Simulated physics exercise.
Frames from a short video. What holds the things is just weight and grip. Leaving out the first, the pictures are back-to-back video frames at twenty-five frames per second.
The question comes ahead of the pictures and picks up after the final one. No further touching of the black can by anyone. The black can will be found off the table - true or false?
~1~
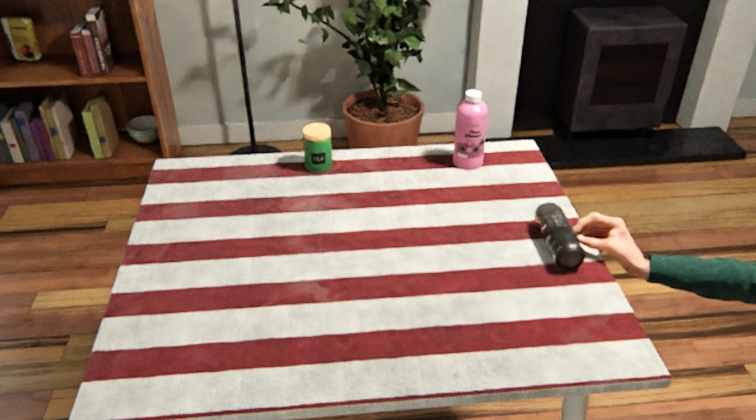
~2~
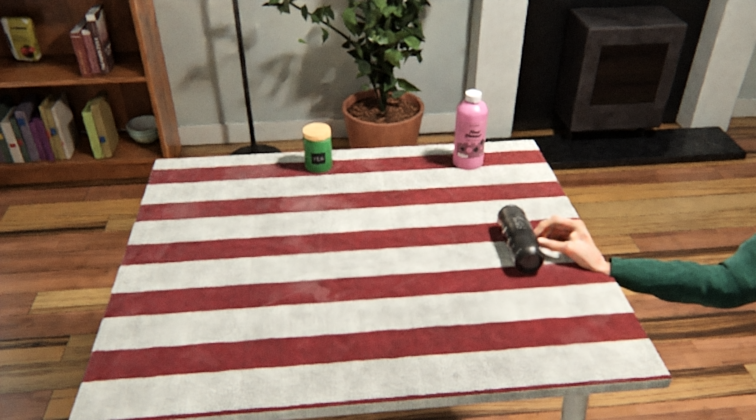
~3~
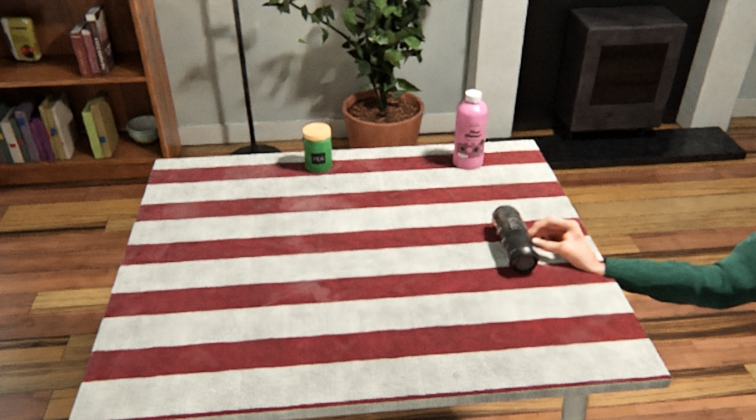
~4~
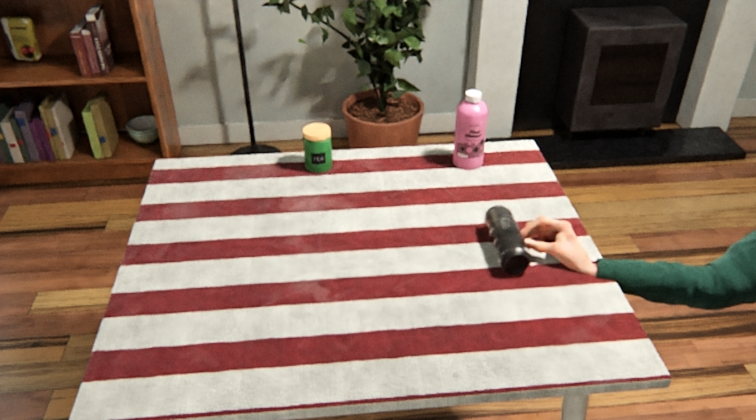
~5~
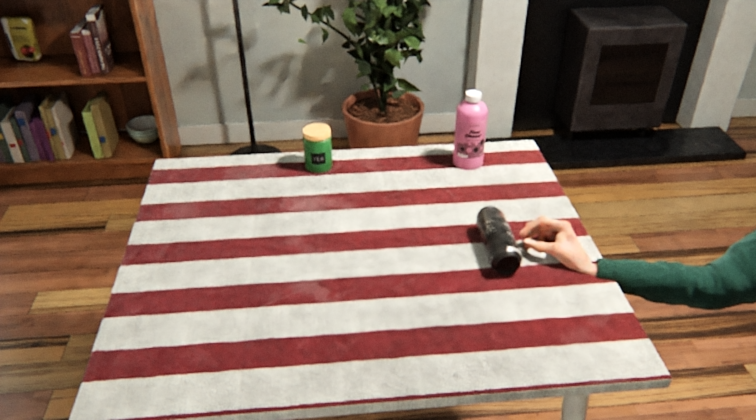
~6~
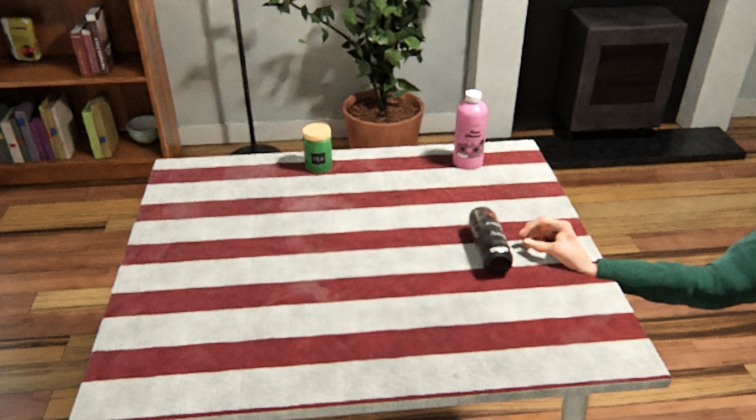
False, it remains on the table.
Then, 0.10 s past the last view, black can displaced about its own width near (471, 241).
Then, 0.30 s past the last view, black can displaced well along near (440, 243).
Then, 0.50 s past the last view, black can displaced well along near (419, 244).
Finally, moved from the start, black can. Final places as the last picture's camera would see them, black can near (406, 245).
